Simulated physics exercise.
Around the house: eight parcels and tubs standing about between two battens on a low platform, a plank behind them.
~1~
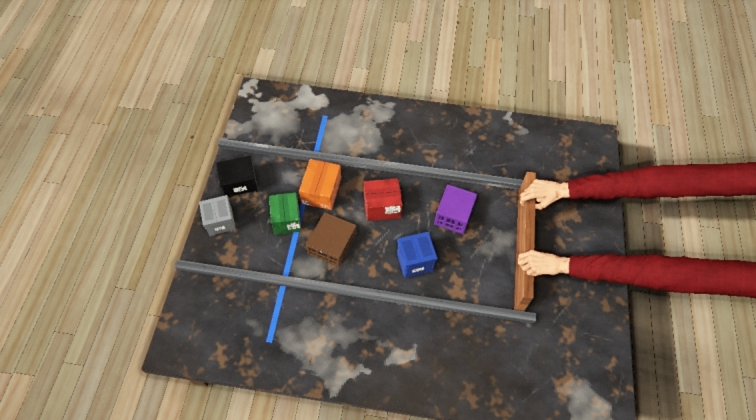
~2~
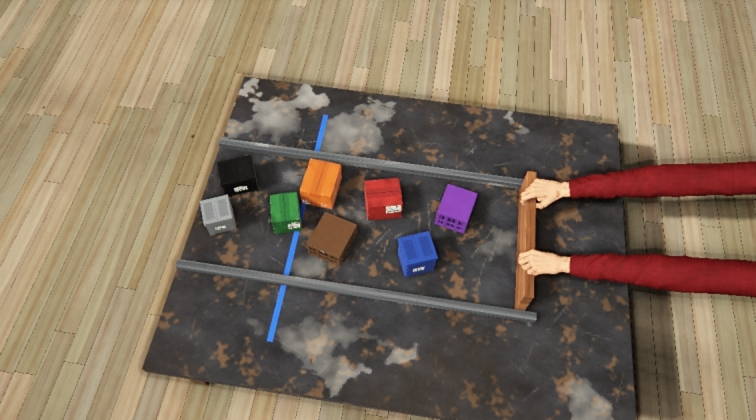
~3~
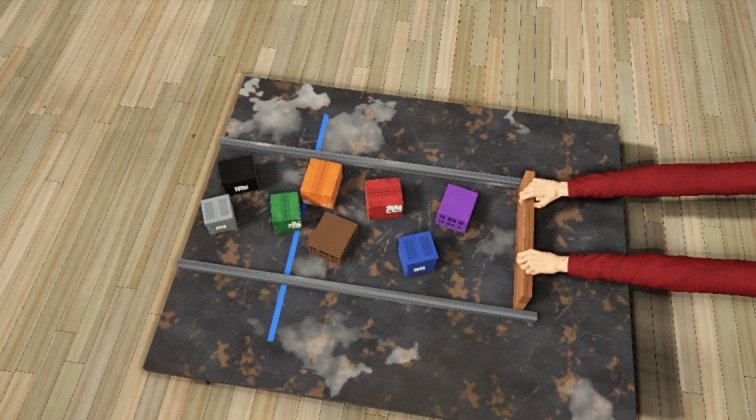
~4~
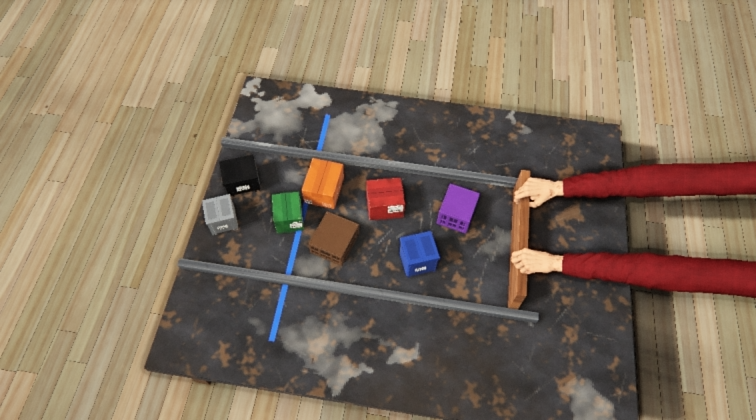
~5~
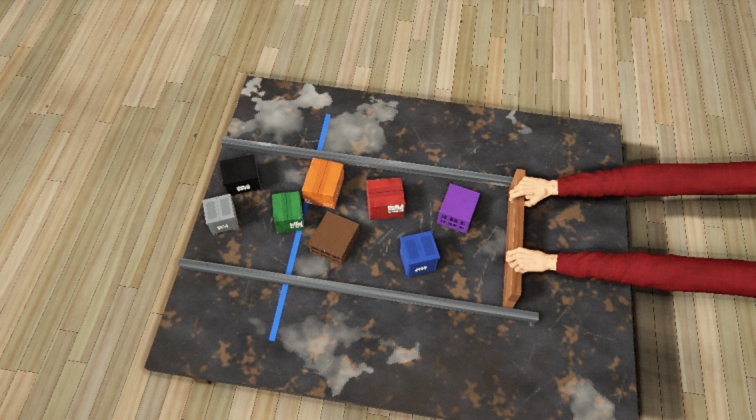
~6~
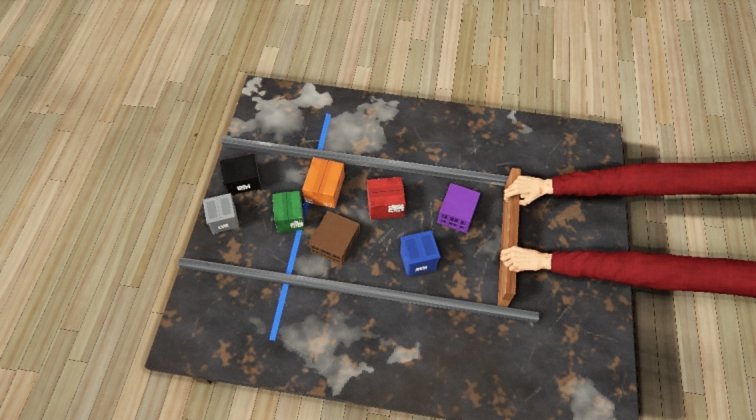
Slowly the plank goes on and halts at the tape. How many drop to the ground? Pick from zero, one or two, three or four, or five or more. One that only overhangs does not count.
The number that fall off is one or two.
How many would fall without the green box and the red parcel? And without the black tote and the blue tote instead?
The counts: 0 and 0.
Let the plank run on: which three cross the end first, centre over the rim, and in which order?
Earliest first: The black tote, the grey tote, the orange box.
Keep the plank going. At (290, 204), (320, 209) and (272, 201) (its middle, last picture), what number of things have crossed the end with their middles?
In that order 2, 0 and 4.
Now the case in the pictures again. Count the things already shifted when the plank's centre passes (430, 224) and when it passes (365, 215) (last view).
First 3, then 6.
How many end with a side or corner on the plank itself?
It touches 2.
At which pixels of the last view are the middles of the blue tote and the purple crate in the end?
First (281, 229), then (293, 186).
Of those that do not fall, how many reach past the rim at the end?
It comes to 1.
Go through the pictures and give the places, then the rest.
The first frame shows grey tote (218, 216); black tote (238, 177); green box (285, 214); plank (525, 240); tape (300, 217).
The second frame shows black tote (238, 177); red parcel (383, 199).
The third frame shows green box (287, 213); orange box (322, 184).
The fourth frame shows grey tote (221, 215); blue tote (419, 255).
The fifth frame shows black tote (241, 176); plank (515, 237).
The sixth frame shows grey tote (222, 214); black tote (241, 175); green box (289, 212); plank (509, 236); tape (303, 215).
Soon after, none off yet; grey tote at rest near (222, 214); black tote at rest near (241, 175); green box at rest near (289, 212).
After that, none off yet; grey tote at rest near (222, 214); black tote at rest near (241, 175); green box moving near (286, 212).
And then, none off yet; grey tote at rest near (222, 214); black tote displaced a little near (233, 173); green box displaced about its own width near (263, 206).
In the end, the number that fall off is one or two; gone, black tote.
